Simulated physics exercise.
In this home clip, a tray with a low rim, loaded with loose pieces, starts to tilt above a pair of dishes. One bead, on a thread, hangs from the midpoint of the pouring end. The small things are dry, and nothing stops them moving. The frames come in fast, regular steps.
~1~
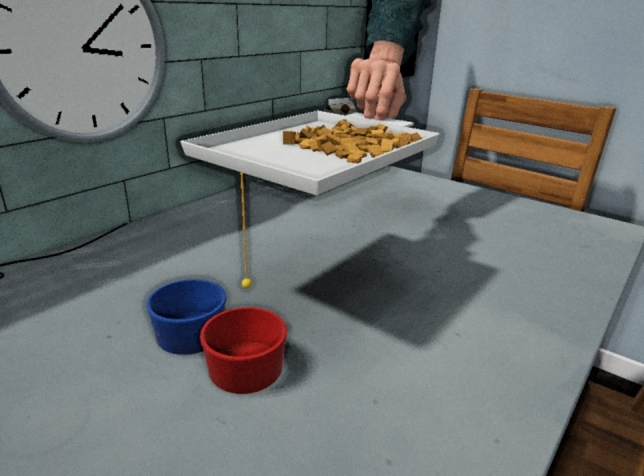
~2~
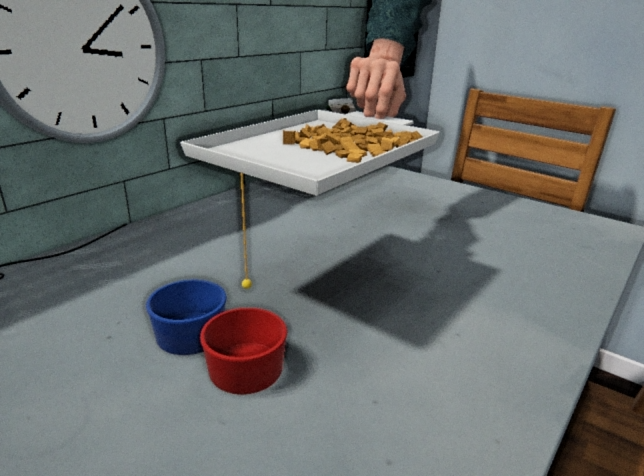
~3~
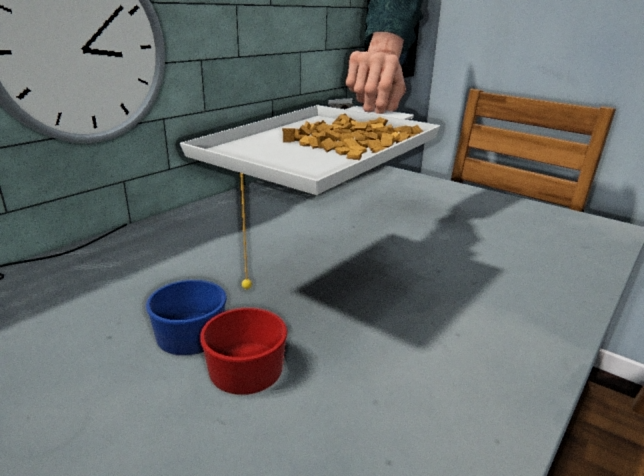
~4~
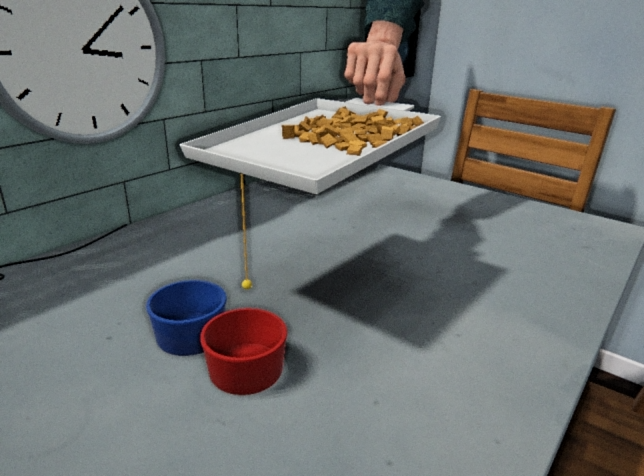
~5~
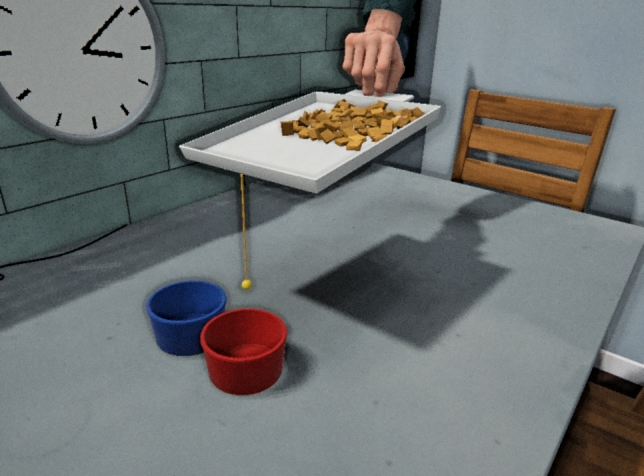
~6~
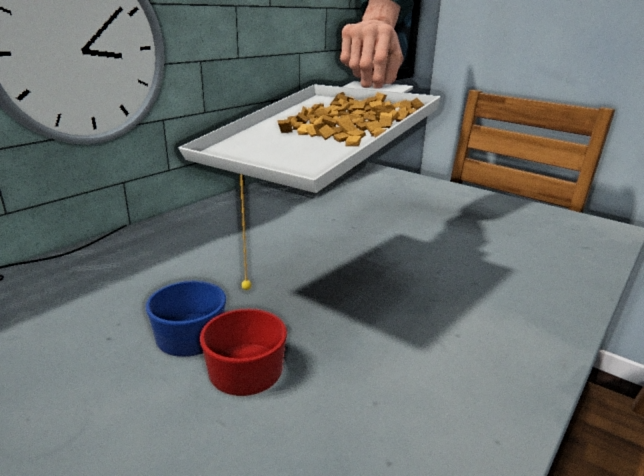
On a gray table in a room with a green brick wall, a hand holds a white tray of brown cereal squares above a blue dish and a red dish, a yellow bead hanging beneath. The tray starts level, then tilts slightly toward its left corner, while the dishes stay still.
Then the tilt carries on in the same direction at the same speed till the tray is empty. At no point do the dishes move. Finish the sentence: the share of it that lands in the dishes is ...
... above one half.
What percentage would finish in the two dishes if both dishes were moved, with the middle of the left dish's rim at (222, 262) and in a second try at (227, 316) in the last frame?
Respectively 0 % and 30 %.
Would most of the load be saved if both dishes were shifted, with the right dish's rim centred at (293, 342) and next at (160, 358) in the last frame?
One: The smaller part. Two: Under half.
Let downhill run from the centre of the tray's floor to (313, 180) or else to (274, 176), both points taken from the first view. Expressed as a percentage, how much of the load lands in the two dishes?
The first try would leave around 0 per cent there, the second around 50 per cent.
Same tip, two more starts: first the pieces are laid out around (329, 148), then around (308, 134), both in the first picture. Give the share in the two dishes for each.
First 70 %, then 60 %.
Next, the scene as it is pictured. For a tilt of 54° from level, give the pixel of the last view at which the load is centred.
About (229, 152).
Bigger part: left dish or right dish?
The fuller one is the left side.
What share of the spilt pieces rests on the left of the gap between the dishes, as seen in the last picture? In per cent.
Looks like close to 70 per cent of it.
Just after the last frame, tray tipped steeply; almost all on the tray; about a tenth in the air.
A moment on, tray tipped right over; roughly a third on the tray; about a tenth in the right dish; roughly a quarter in the left dish; roughly a quarter outside both; about a tenth in the air.
Further on, tray tipped past a quarter turn; roughly a quarter in the right dish; roughly half in the left dish; roughly a third outside both.
When it is over, tray tipped past a quarter turn; roughly a quarter in the right dish; roughly half in the left dish; roughly a third outside both.
